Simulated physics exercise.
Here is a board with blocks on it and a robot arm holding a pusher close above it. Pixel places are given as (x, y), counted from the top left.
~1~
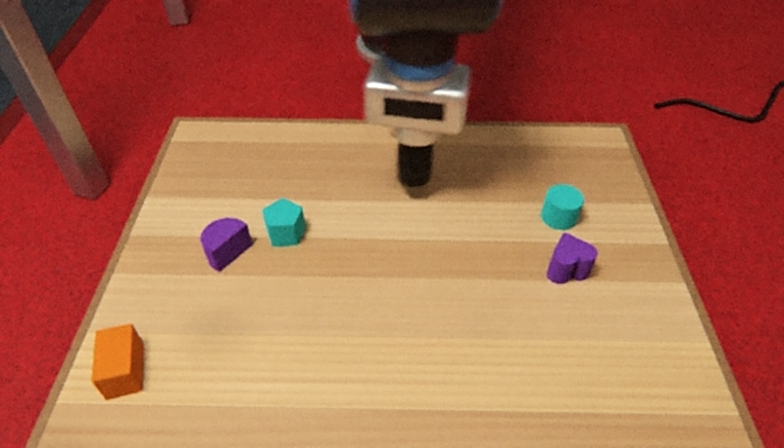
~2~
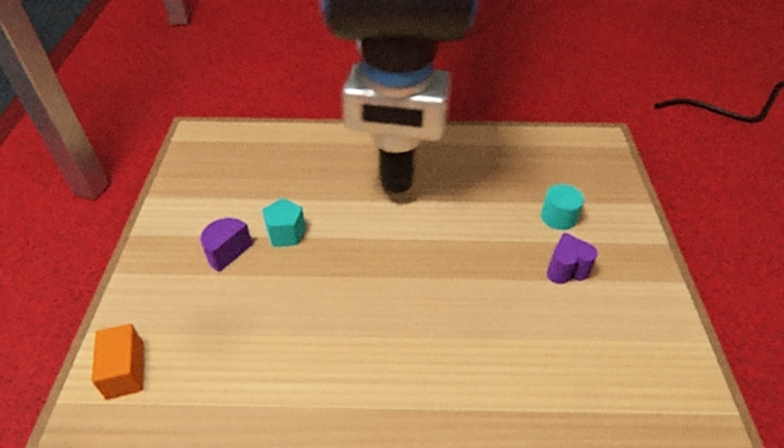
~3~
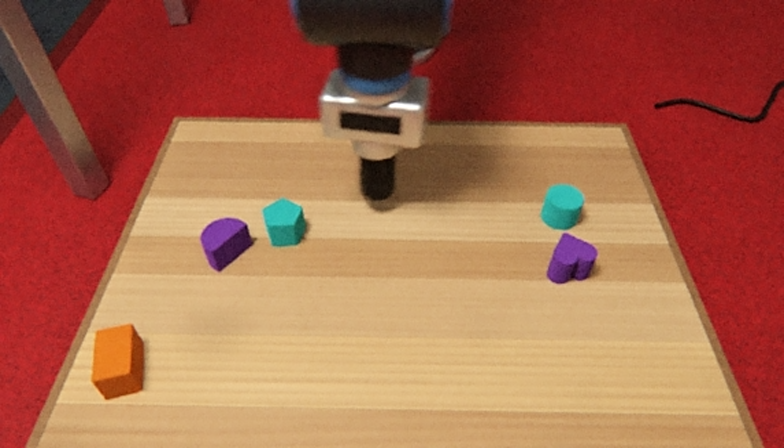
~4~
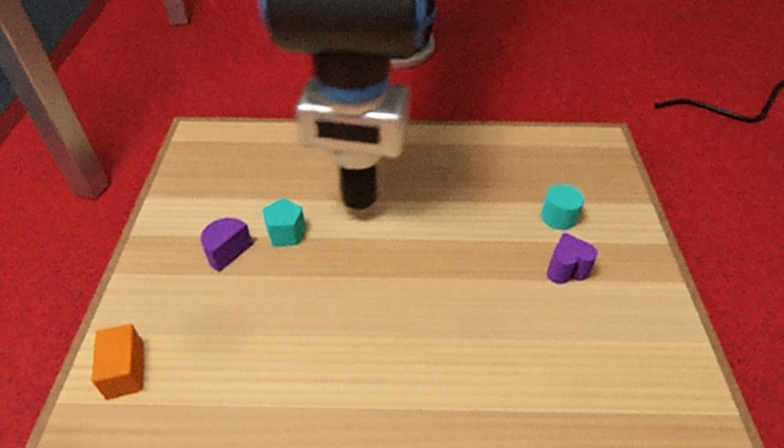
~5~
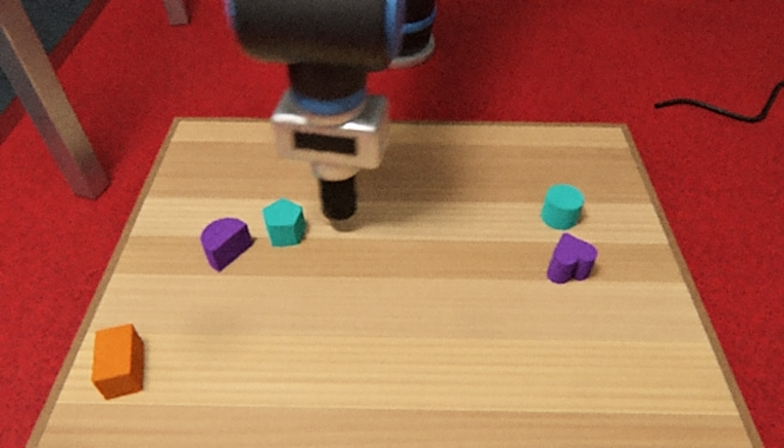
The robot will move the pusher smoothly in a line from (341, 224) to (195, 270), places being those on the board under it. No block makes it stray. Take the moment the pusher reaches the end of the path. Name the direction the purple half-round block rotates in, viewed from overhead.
It turns counter-clockwise.
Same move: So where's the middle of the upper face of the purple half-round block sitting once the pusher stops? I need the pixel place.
It comes to (158, 239).
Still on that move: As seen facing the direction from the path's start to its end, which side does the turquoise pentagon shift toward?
Measured against the direction from start to end, the turquoise pentagon shifts toward the right-hand side.
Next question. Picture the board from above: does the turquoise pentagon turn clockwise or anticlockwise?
Rotates clockwise.
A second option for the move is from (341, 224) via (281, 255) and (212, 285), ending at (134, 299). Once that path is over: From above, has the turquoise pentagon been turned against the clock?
No
The first path, step by step. One third of the way, pusher at (292, 224); purple half-round block at (211, 234); turquoise pentagon at (254, 217).
Two thirds of the way, pusher at (241, 239); purple half-round block at (176, 236), turned 65° anticlockwise; turquoise pentagon at (208, 218), turned 45° clockwise.
At the end, pusher at (189, 255); purple half-round block at (158, 239), turned 30° anticlockwise; turquoise pentagon at (201, 216), turned 55° clockwise.
